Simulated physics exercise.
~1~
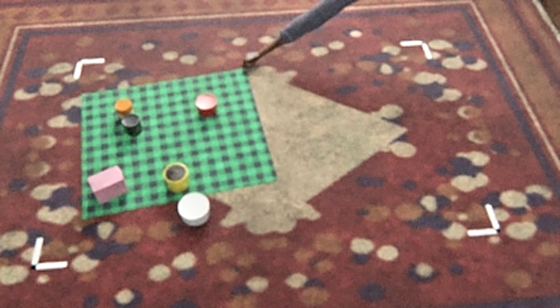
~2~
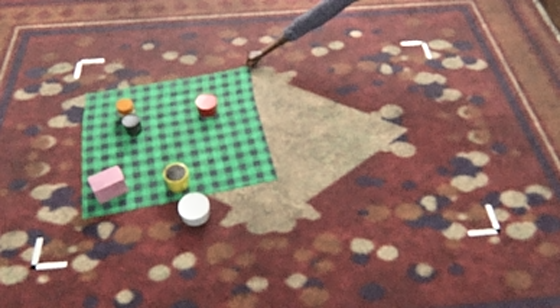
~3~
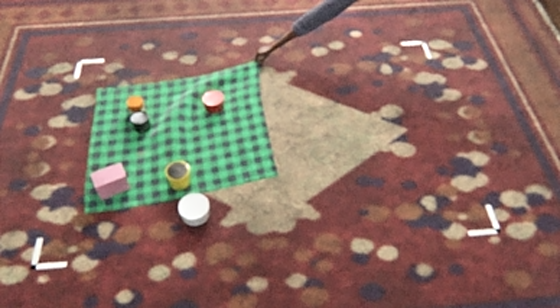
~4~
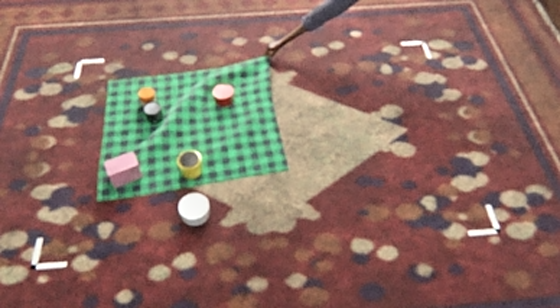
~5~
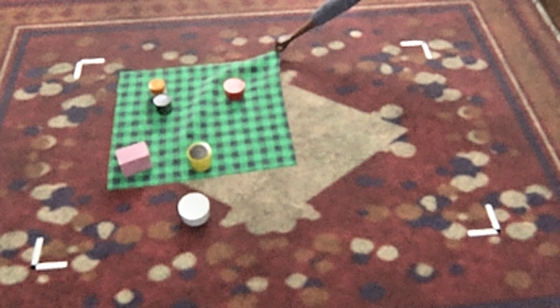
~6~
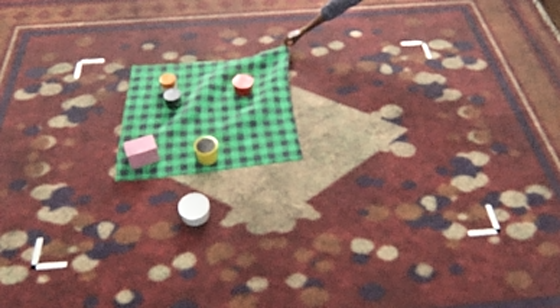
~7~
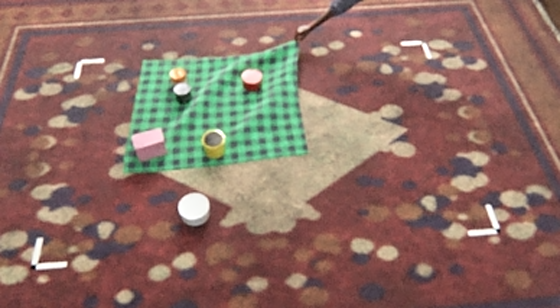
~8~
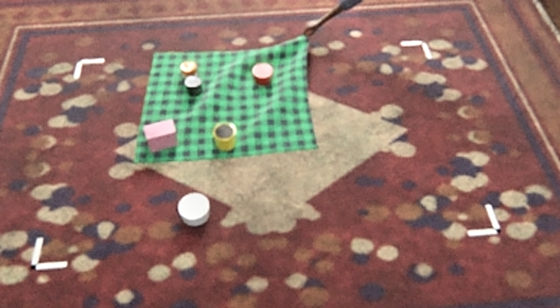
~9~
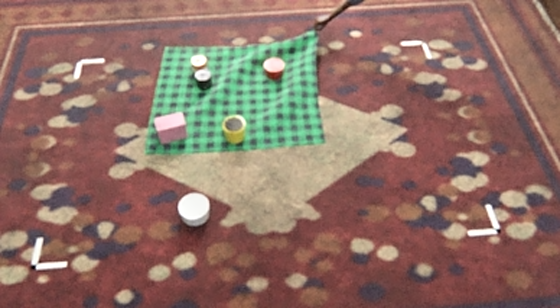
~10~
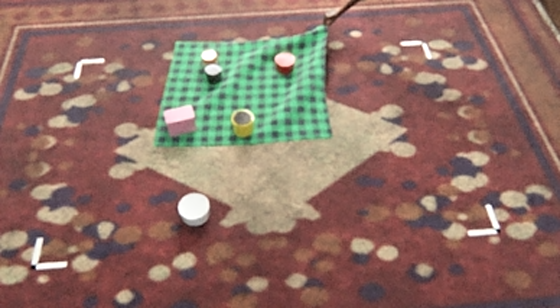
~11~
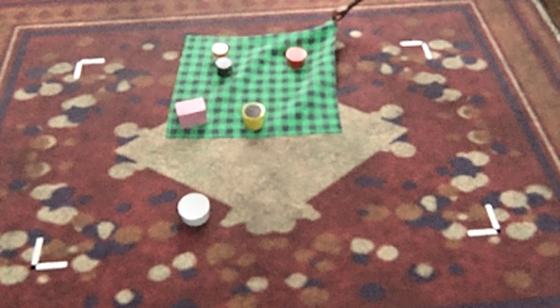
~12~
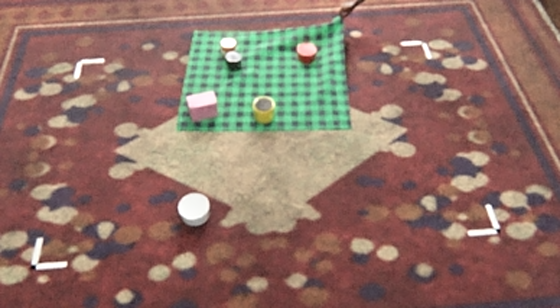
Green checked cloth dragged by its corner up and right across a patterned rug, carrying small pots along, leaving a white one behind.
